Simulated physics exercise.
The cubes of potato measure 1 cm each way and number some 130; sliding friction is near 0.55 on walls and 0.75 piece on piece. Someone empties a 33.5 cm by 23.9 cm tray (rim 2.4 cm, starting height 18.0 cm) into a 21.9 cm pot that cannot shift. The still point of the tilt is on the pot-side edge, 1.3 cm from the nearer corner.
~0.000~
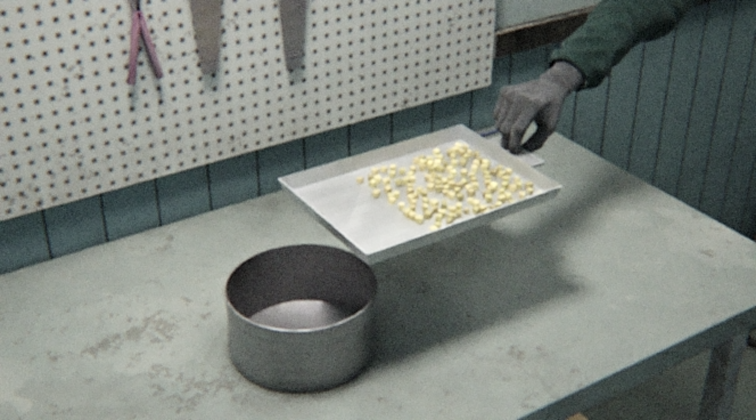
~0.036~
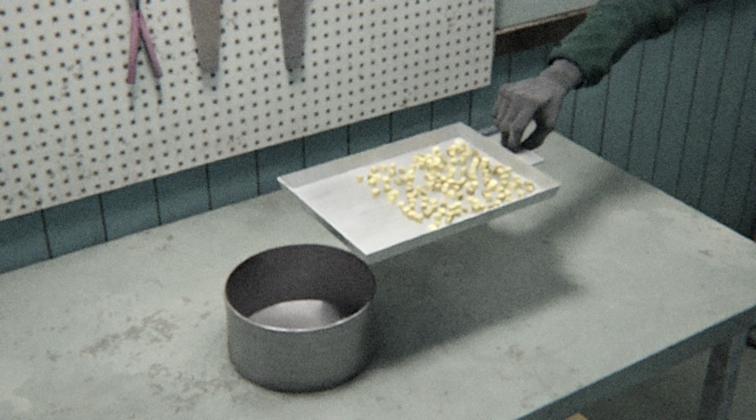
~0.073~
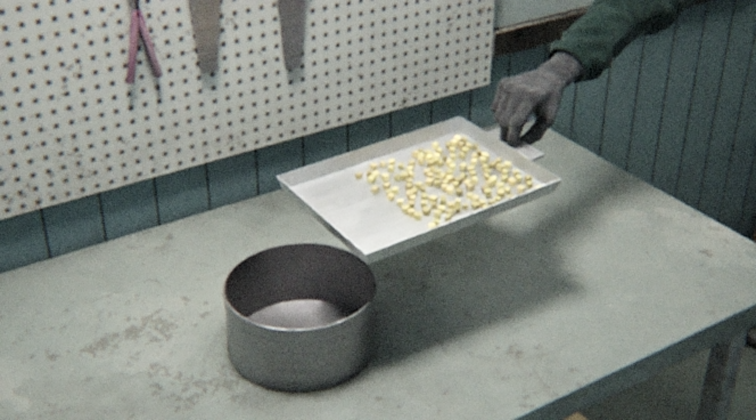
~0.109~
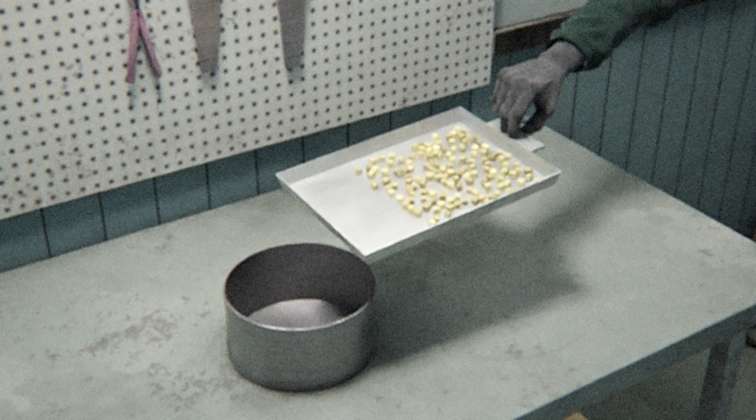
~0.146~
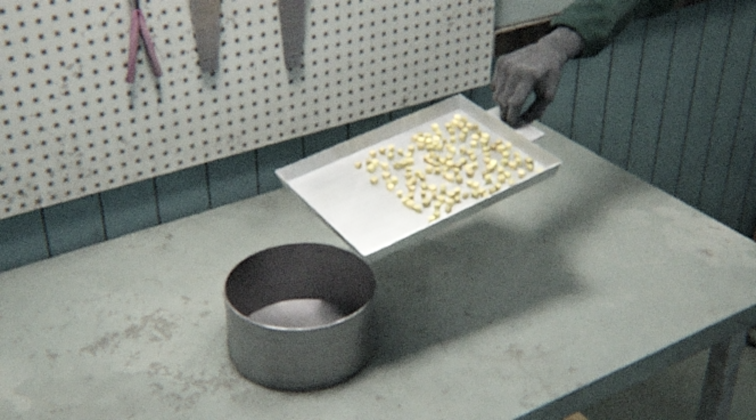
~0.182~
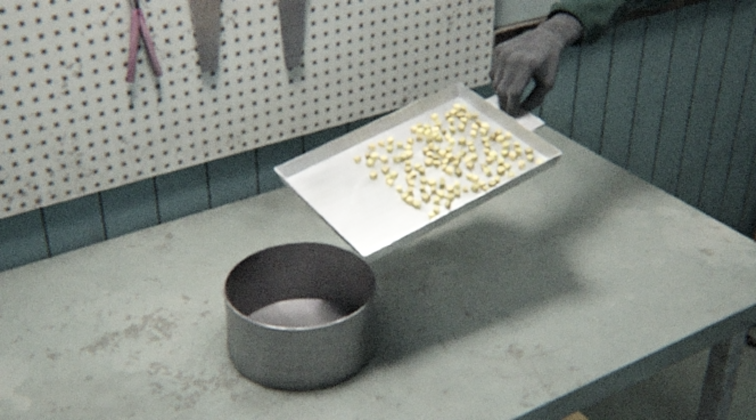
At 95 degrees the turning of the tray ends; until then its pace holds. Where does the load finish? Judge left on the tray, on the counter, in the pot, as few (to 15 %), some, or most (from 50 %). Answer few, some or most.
Left on the tray: Few; on the counter: Most; in the pot: Some.
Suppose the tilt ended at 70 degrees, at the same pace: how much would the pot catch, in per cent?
In that case some 20 per cent.
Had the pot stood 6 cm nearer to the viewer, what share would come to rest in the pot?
In that case some 90 per cent.
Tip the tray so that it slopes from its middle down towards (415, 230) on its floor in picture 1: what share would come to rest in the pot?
Some 0 per cent.
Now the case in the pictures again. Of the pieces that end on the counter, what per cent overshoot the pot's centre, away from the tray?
About 90 per cent.
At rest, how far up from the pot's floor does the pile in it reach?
Some 1.5 cm.
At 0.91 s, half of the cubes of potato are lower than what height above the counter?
Roughly 18 cm.
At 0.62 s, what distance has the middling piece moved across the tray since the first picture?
Some 5 cm.
After 0.62 s, tilt 52 degrees; the tray holds 100 %, the pot 0 %.
After 0.91 s, tilt 78 degrees; the tray holds 45 %, the pot 5 %.
After 1.30 s, tilt 95 degrees; the tray holds 5 %, the pot 30 %.
By 2.4 s all is still; tray 0 %, counter 70 %, pot 30 %.
